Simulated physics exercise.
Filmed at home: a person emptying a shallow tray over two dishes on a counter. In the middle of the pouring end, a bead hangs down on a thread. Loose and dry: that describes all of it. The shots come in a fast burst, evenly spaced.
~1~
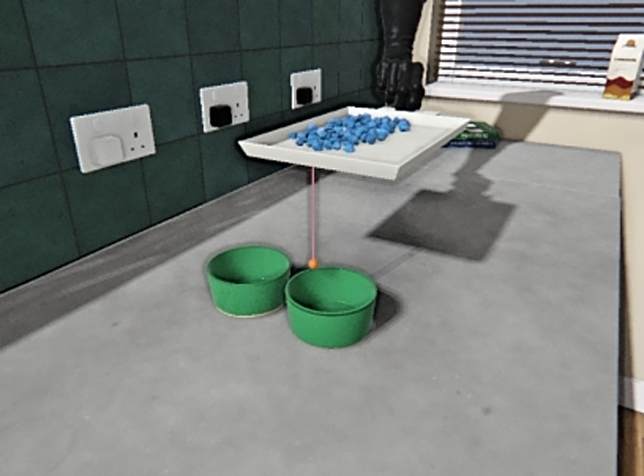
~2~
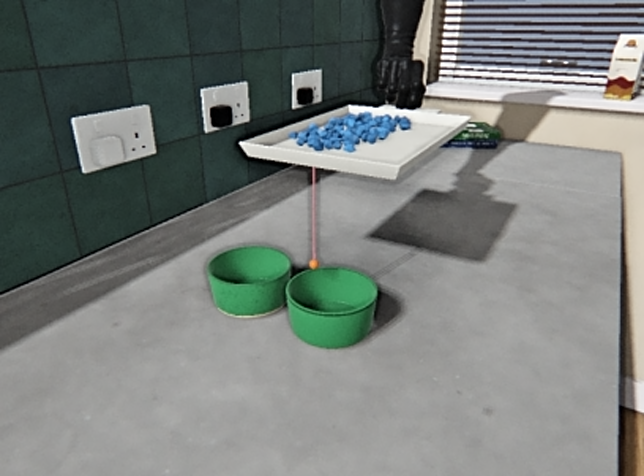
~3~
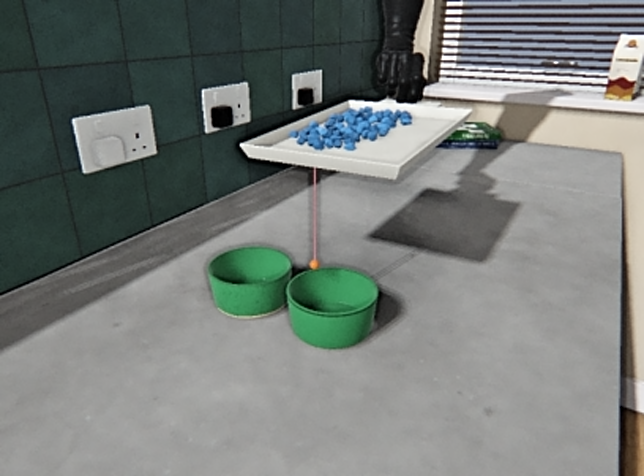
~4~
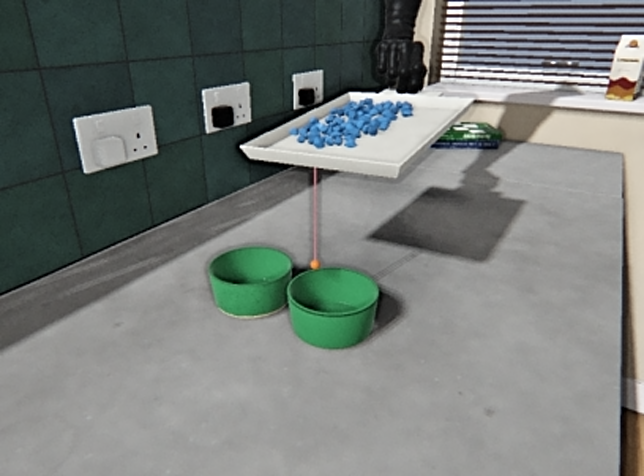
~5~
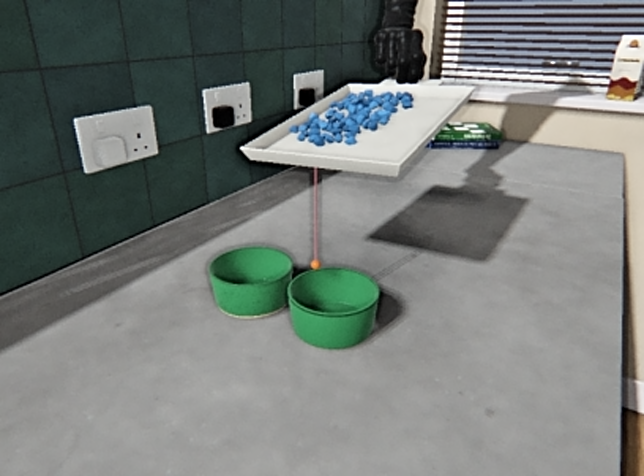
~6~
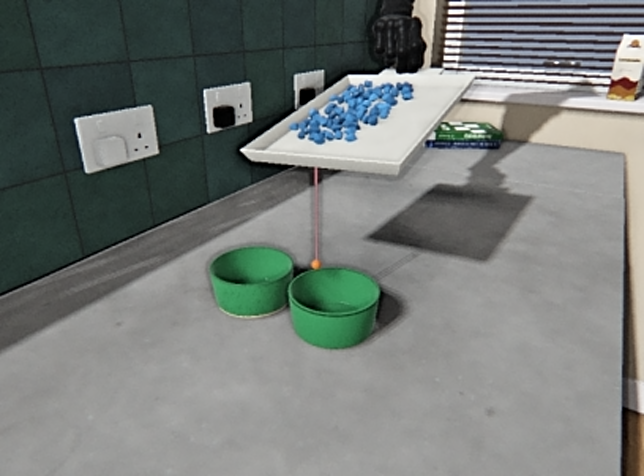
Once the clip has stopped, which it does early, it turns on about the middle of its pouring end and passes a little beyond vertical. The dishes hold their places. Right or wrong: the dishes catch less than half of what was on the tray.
Wrong - they catch more than half.
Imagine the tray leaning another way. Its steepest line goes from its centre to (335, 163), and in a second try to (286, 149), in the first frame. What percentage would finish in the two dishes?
Lab note: Try one about 50 %, try two 90 %.
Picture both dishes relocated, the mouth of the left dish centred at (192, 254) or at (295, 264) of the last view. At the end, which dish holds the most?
Well, first the one further right, then the one further left.
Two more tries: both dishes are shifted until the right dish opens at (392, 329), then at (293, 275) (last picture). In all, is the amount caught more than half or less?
Shy of half, then past half.
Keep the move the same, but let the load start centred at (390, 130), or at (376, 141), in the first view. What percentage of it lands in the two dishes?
Shares: 60 % for the first, 70 % for the second.
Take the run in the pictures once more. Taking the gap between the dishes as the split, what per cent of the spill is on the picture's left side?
Roughly 90 percent.
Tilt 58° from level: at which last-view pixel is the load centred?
In the last view, the load is centred near (271, 156).
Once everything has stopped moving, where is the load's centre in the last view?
Close to (247, 298) in the last picture.
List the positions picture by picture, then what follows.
The first frame shows corners of the pouring end at (247, 142) and (395, 164), level; middle of the load at (348, 132), aquarium stones; left dish at (223, 297); right dish at (308, 326); bead on its thread at (314, 264).
The second frame shows corners of the pouring end at (248, 142) and (395, 164), level; middle of the load at (349, 131).
The third frame shows corners of the pouring end at (248, 144) and (396, 163), tipped barely, lowest at the left corner; middle of the load at (349, 128).
The fourth frame shows corners of the pouring end at (248, 145) and (396, 162), tipped a little, lowest at the left corner; middle of the load at (353, 115).
The fifth frame shows corners of the pouring end at (248, 146) and (396, 161), tipped a little, lowest at the left corner; middle of the load at (353, 110).
The sixth frame shows corners of the pouring end at (249, 148) and (396, 160), tipped a little, lowest at the left corner; middle of the load at (352, 104); left dish at (227, 297); right dish at (311, 326).
Soon, tray tipped steeply; about two thirds on the tray; a stray few in the right dish; a small part in the left dish; a stray few outside both; about a quarter in the air.
A while on, tray tipped right over; a stray few in the right dish; about two thirds in the left dish; about a quarter outside both; a small part in the air.
Towards the end, tray tipped past a quarter turn; a small part in the right dish; most in the left dish; about a quarter outside both.
Finally, tray tipped past a quarter turn; a small part in the right dish; most in the left dish; about a quarter outside both.
